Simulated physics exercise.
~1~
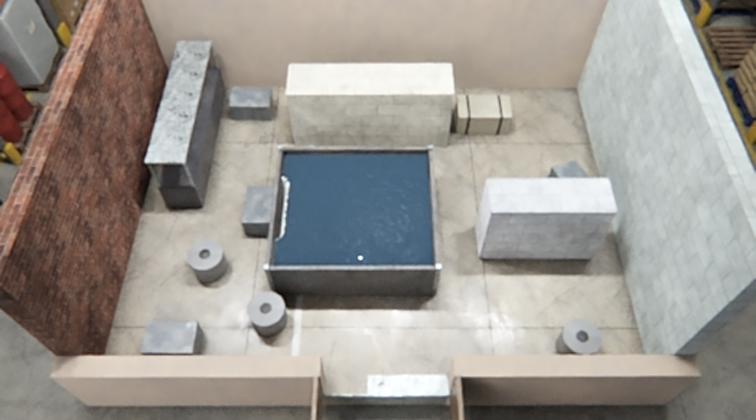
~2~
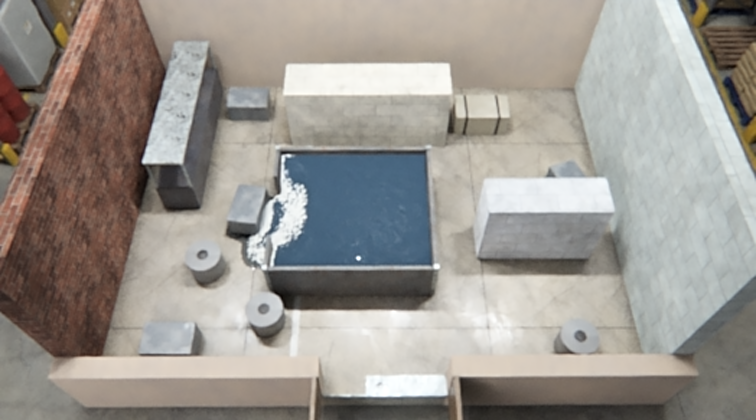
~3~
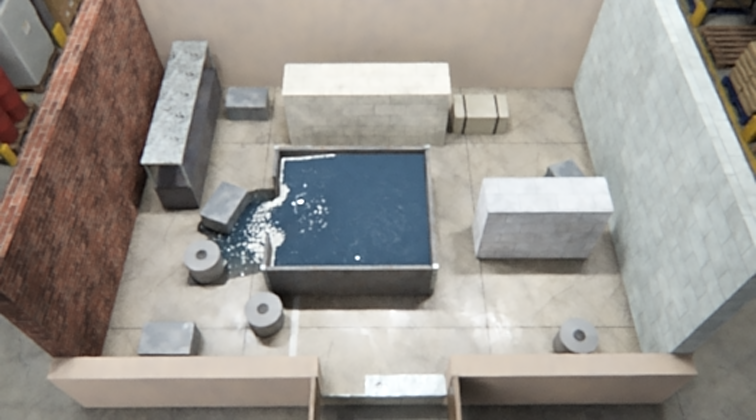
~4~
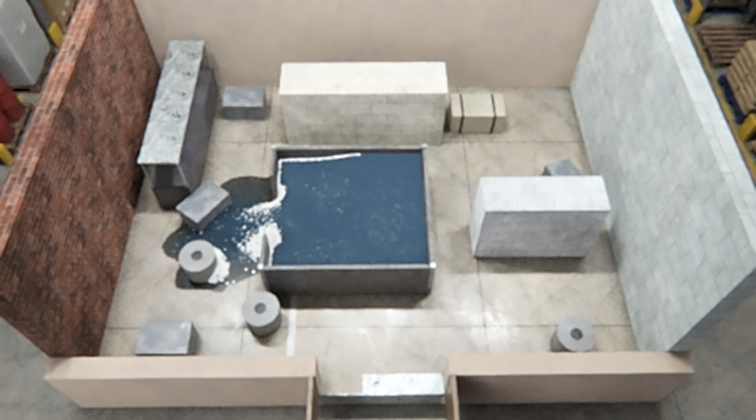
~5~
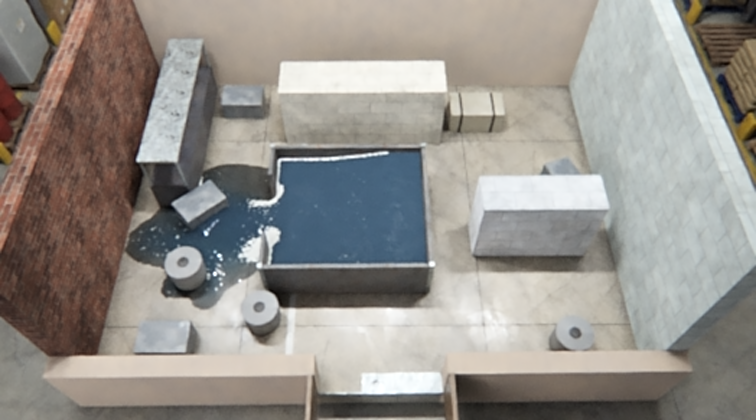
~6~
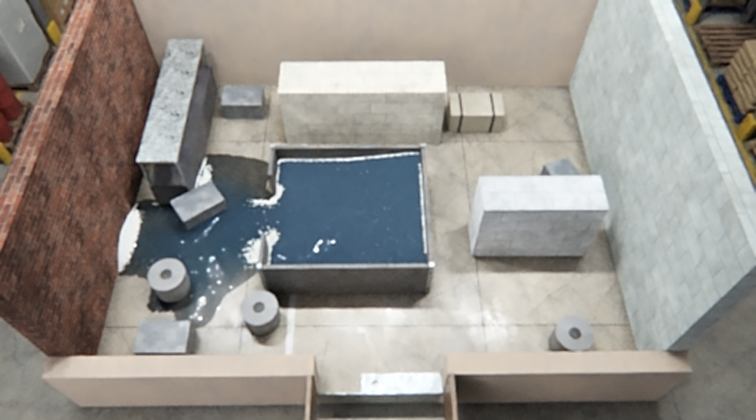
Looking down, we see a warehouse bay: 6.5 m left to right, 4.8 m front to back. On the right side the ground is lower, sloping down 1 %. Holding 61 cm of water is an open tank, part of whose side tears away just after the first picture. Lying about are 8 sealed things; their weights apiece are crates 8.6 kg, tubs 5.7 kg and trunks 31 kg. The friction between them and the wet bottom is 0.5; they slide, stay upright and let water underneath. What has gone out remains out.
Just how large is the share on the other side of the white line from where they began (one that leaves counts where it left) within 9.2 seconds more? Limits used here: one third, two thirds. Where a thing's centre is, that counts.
I'd say the central band.
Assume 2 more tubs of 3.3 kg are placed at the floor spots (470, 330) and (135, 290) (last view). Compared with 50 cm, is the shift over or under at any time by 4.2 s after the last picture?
One by one: Bigger shift, bigger shift.
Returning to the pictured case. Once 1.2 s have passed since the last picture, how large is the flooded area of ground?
Wet: Near 11.0 m2.
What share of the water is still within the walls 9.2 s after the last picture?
Around 96 % of the water.
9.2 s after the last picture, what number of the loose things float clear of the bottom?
7.
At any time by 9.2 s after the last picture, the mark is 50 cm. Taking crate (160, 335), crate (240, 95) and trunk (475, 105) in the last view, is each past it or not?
Result by item: Beyond it; beyond it; within it.
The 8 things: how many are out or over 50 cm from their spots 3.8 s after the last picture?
I make it 5.
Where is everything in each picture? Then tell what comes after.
The first frame shows a crate at (259, 204), on the bottom; a tub at (205, 254), on the bottom; water covers 3.4 m2; 0 of 8 have shifted.
The second frame shows a crate at (247, 203) rests on the ground, 13 cm from its start; a tub at (202, 255) rests on the ground; 3.8 m2 under water; 1 of 8 have shifted.
The third frame shows a crate at (224, 202), on the bottom, 43 cm from its start; a tub at (201, 255) rests on the ground; water covers 4.4 m2; 1 of 8 have shifted.
The fourth frame shows a crate at (203, 200) rests on the ground, 68 cm from its start; a tub at (197, 256) rests on the ground; water covers 5.3 m2; 1 of 8 have shifted.
The fifth frame shows a crate at (199, 200), on the bottom, 70 cm from its start; a tub at (183, 262), on the bottom, 21 cm from its start; 6.1 m2 under water; 2 of 8 have shifted.
The sixth frame shows a crate at (197, 200), afloat, 71 cm from its start; a tub at (166, 274) rests on the ground, 45 cm from its start; water covers 6.8 m2; 2 of 8 have shifted.
Then, 1.2 s after the last picture 0 of 8 are over the mark; 2 afloat.
Then, 3.8 s after the last picture 4 of 8 are over the mark; 5 afloat.
Then, 6.2 s after the last picture 5 of 8 are over the mark; 5 afloat.
Then, 9.2 s after the last picture 5 of 8 are over the mark; 7 afloat.
